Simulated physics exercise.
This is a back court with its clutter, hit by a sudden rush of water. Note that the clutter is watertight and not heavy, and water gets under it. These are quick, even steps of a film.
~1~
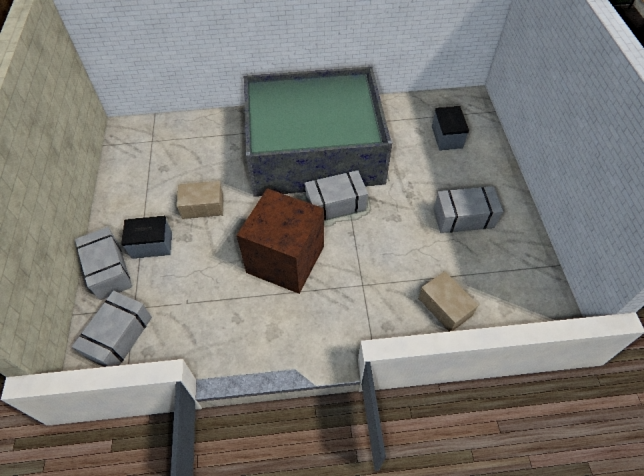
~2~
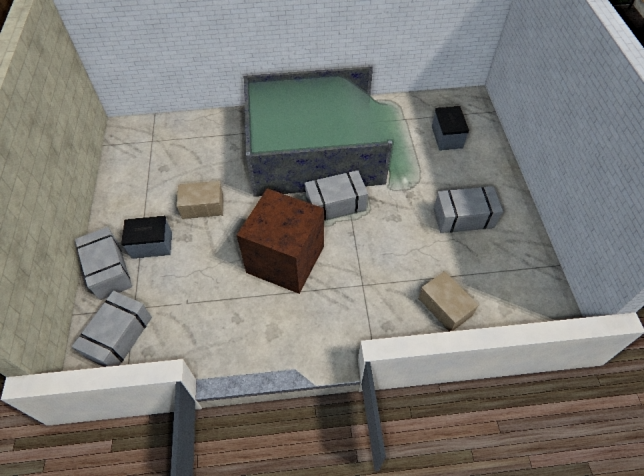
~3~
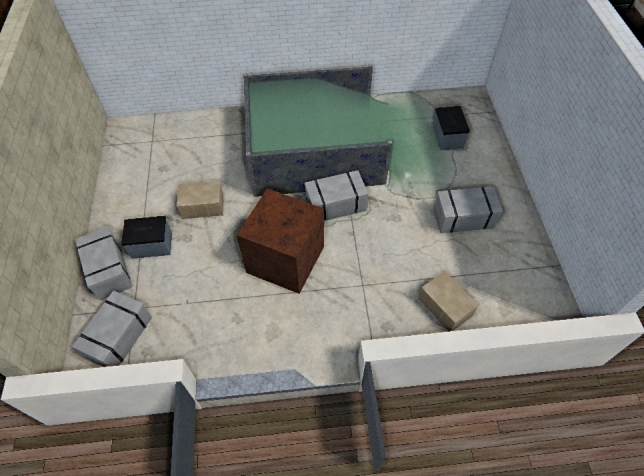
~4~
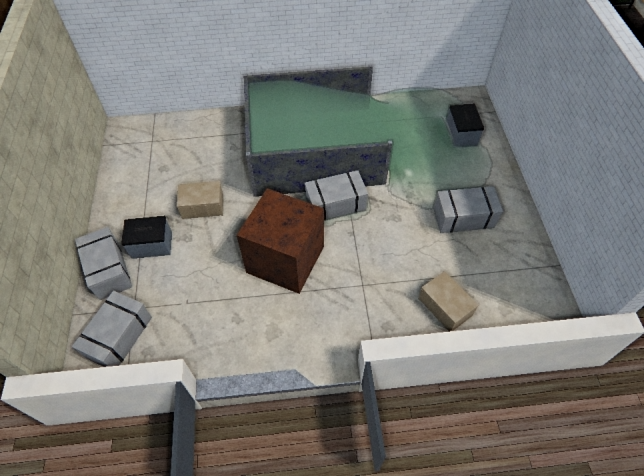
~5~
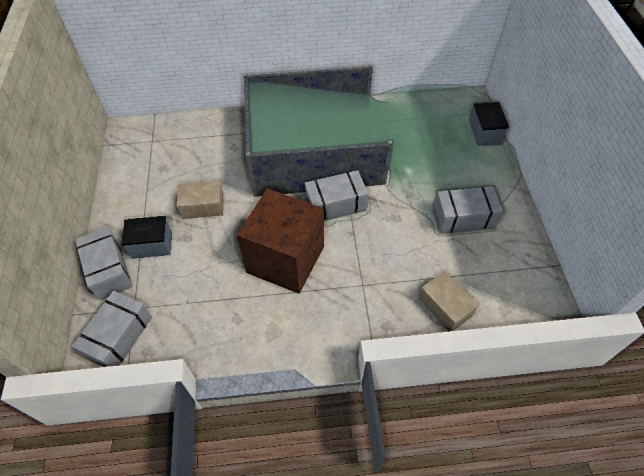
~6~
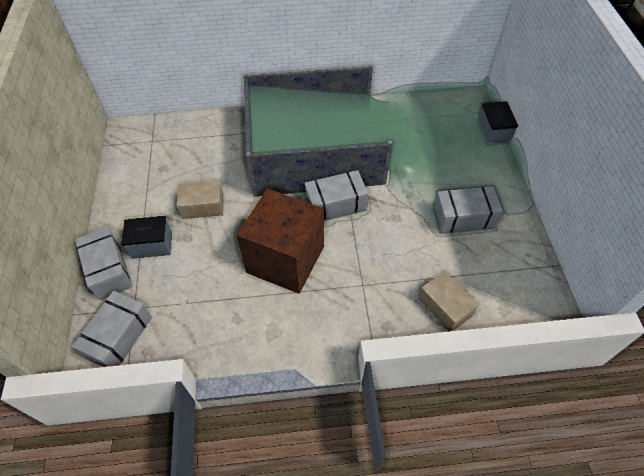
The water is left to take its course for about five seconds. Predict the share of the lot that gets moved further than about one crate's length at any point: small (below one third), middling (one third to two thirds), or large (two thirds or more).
The share is middling, from one third to two thirds.
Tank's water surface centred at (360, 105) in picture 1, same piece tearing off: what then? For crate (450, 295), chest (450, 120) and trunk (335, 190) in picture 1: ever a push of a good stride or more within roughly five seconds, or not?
Result per object - went far, went far, stayed close.
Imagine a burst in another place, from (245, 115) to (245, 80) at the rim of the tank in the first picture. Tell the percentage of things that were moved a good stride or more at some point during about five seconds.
Around 40 per cent.
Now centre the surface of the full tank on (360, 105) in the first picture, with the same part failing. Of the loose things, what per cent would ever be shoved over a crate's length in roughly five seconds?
Near 40 in a hundred.
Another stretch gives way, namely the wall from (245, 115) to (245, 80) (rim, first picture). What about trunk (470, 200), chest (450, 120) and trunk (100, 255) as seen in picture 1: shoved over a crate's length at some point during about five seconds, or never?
Lab note - in sequence: Did not travel far; did not travel far; travelled far enough.
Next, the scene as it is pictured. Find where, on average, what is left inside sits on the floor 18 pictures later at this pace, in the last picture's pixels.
(265, 262).
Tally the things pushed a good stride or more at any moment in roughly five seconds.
That adds up to 3.
A moment on, 1 of 8 are well off their spots; 1 afloat.
Next, 2 of 8 are well off their spots; 1 afloat.
Later, 3 of 8 are well off their spots; 3 afloat.
In the end, 3 of 8 are well off their spots, and 3 have been at some point; 2 afloat.
